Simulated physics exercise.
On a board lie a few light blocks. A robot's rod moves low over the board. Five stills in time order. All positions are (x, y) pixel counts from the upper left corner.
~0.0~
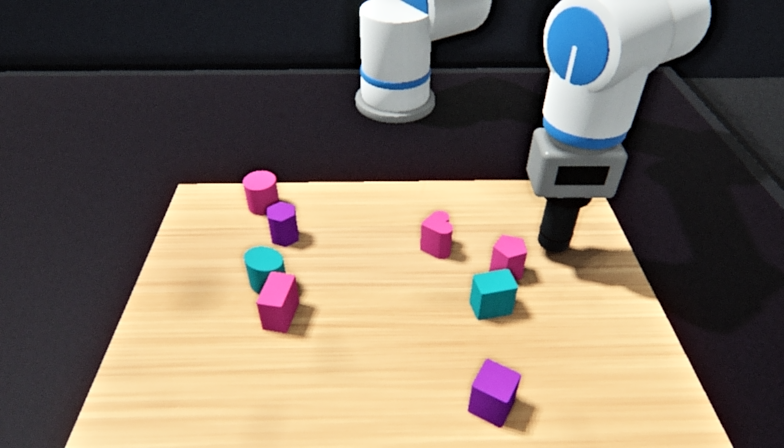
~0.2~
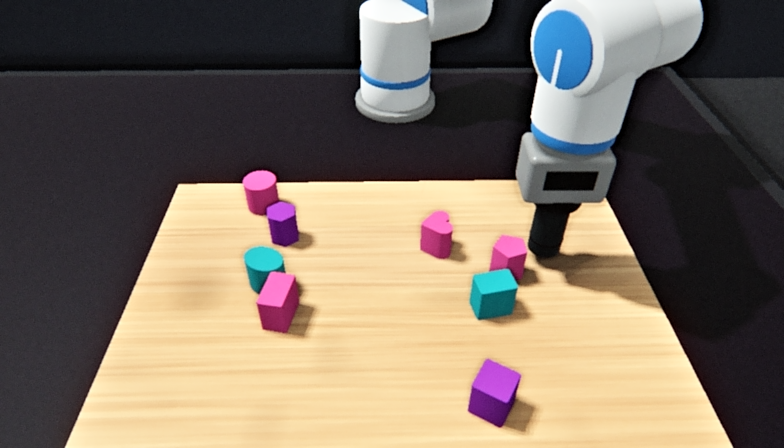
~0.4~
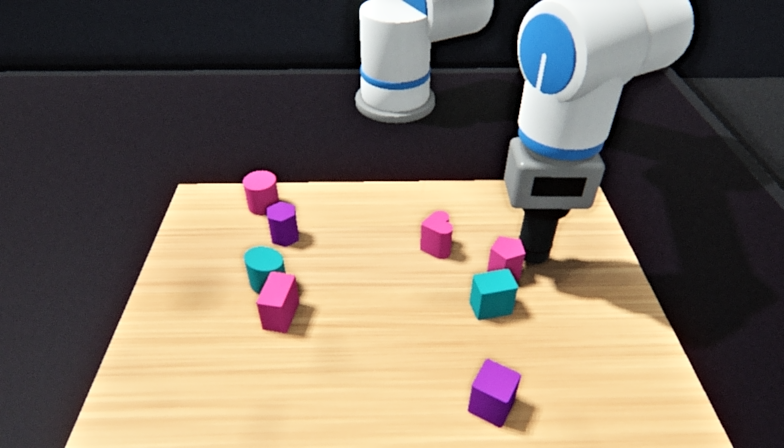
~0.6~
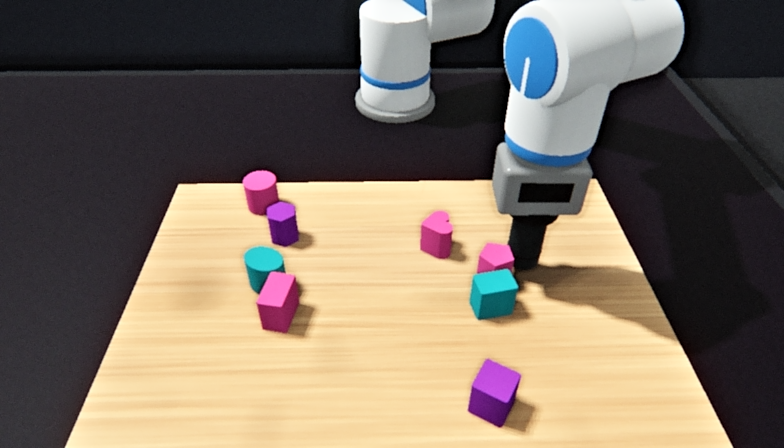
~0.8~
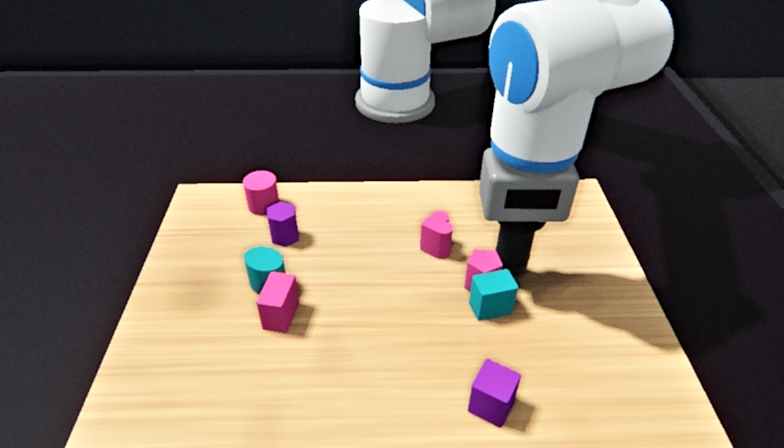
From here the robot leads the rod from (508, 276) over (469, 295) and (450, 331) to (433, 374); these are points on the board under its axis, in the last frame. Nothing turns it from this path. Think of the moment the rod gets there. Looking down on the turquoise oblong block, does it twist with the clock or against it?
Looking down on the board, it turns counter-clockwise.
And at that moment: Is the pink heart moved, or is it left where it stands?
At the end, its place is the same.
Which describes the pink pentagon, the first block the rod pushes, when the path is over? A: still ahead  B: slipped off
B
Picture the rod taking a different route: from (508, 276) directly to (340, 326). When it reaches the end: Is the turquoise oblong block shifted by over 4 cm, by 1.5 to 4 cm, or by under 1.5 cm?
Within 1.5 cm.
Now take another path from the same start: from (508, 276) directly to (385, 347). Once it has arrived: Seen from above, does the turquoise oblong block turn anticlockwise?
That would be a yes.
What follows on the original path. One third of the way, rod at (470, 285); pink pentagon at (443, 279); turquoise oblong block at (494, 288), turned 20° anticlockwise.
Two thirds of the way, rod at (451, 321); pink pentagon at (420, 294), turned 30° clockwise; turquoise oblong block at (495, 293), turned 45° anticlockwise.
At the end, rod at (434, 364); pink heart still; pink pentagon at (420, 294), turned 30° clockwise; turquoise oblong block at (495, 293), turned 45° anticlockwise; purple square block still.
